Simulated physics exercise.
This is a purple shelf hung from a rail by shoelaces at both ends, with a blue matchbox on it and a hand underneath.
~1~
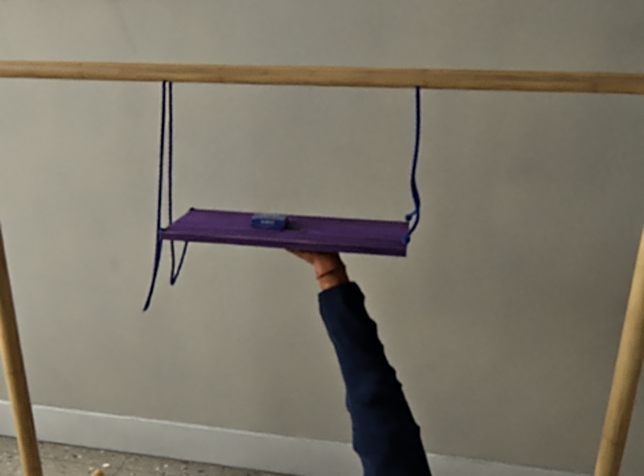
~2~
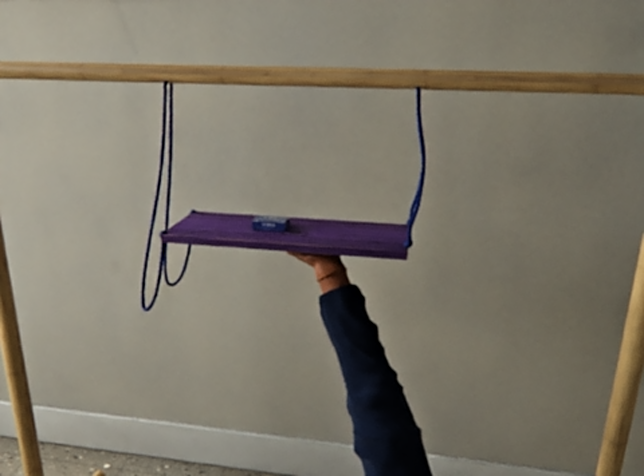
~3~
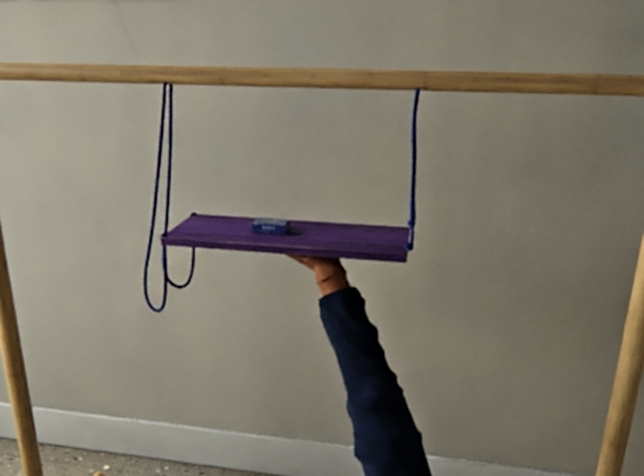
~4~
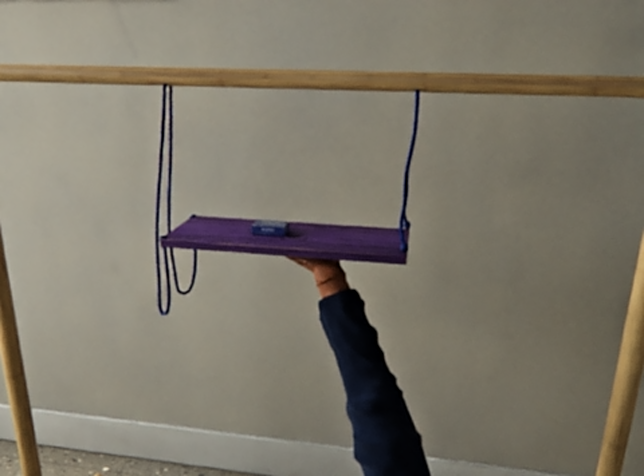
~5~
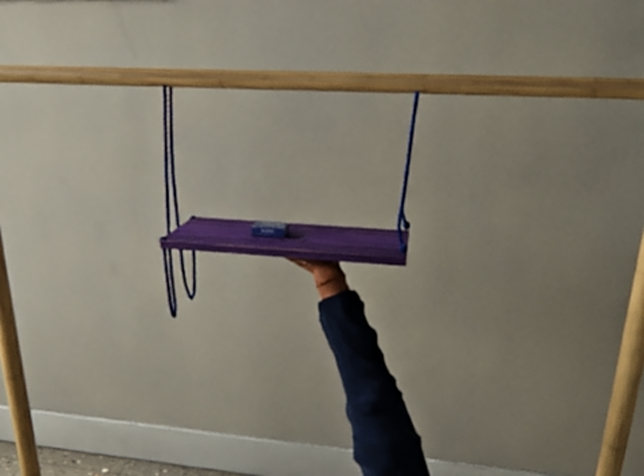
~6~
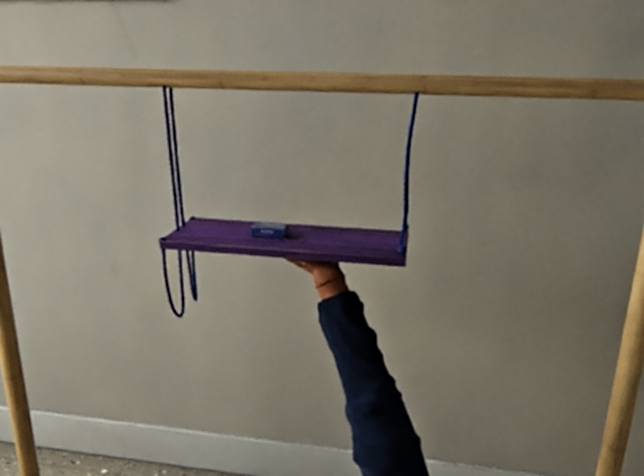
Against a plain grey wall, a hand held up a purple shelf with a small blue box on it, lowering it very slightly while the slack cords looped at the left swayed a little.
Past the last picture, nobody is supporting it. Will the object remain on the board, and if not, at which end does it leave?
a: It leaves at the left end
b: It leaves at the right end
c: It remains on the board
It leaves at the left end.
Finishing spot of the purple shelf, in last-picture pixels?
It comes to rest at (326, 319).
Then, 0.42 s after the last picture, board tipped 23° down to the left; matchbox sliding near (153, 304).
Then, 0.96 s after the last picture, board tipped 46° down to the left; matchbox on the floor.
Then, 1.50 s after the last picture, board tipped 45° down to the left; matchbox on the floor.
At rest, board tipped 47° down to the left; matchbox on the floor. The blue matchbox drops leftwards.
